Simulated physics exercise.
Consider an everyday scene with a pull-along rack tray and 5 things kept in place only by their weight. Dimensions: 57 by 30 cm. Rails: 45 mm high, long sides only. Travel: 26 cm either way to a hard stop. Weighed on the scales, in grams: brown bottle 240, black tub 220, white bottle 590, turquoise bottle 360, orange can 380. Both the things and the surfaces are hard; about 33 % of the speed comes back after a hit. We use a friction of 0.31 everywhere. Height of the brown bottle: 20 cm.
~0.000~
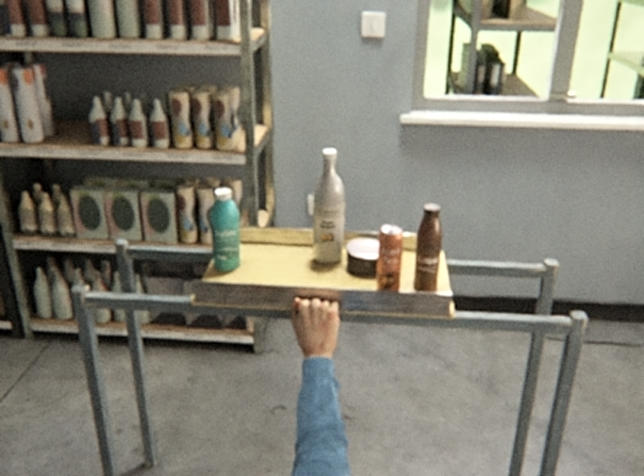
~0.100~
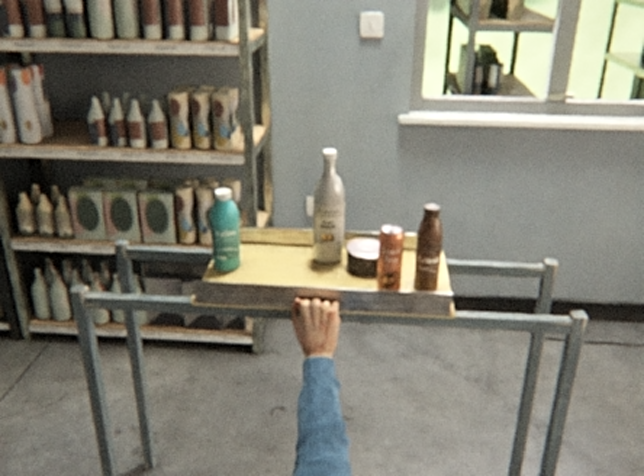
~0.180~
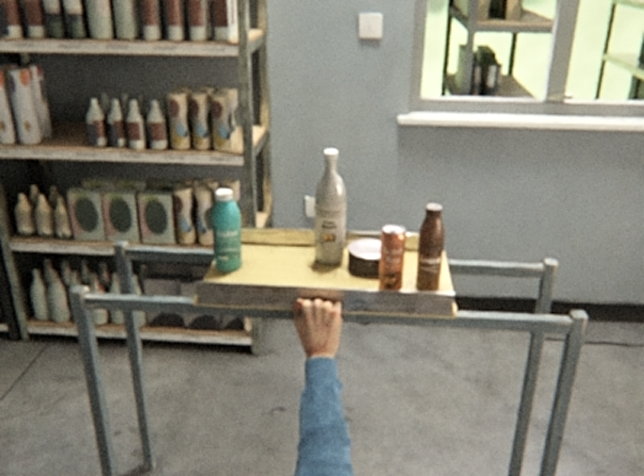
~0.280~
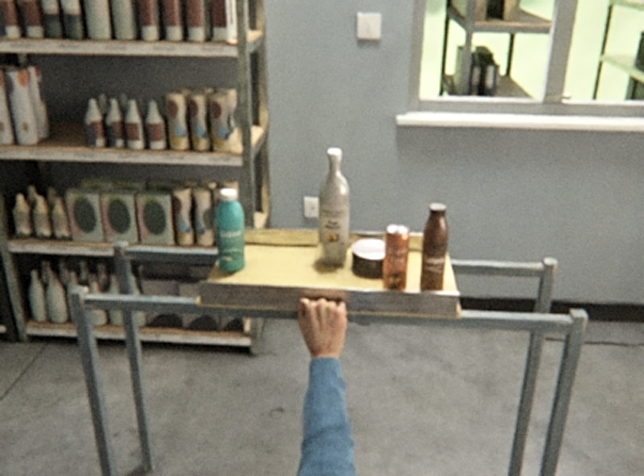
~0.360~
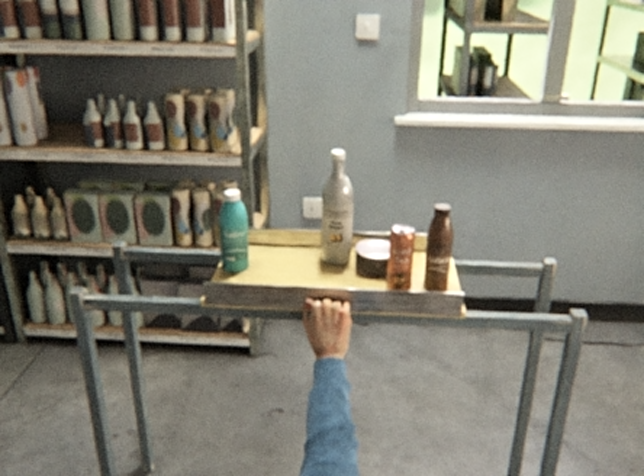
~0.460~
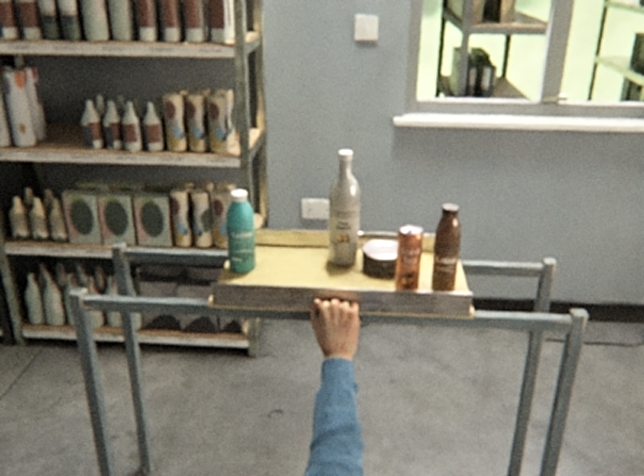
In a room with stocked shelves along a grey wall, a hand grips the front edge of a tray holding bottles, a can and a tub on metal rails, then slides it slightly to the right.
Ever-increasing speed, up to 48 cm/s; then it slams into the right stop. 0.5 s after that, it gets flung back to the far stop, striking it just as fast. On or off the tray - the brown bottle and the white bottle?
Brown bottle: On; white bottle: On.
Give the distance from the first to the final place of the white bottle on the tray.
Around 0 centimetres.
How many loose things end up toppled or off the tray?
Total: 0.
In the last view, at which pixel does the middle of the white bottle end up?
It winds up close to (223, 203).
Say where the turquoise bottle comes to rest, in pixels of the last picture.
Around (119, 227).
By 1.16 s, tray 26 cm right; white bottle 2 cm from its spot near (442, 211); brown bottle 2 cm from its spot near (554, 252); orange can 2 cm from its spot.
By 2.76 s, tray 12 cm right; brown bottle 3 cm from its spot near (494, 250); white bottle 3 cm from its spot near (386, 209); turquoise bottle 3 cm from its spot.
By 3.86 s, tray 26 cm left.
When it is over (4.6 s), all 5 within 5 cm of the start. In the last view, brown bottle near (315, 244), white bottle near (223, 203).
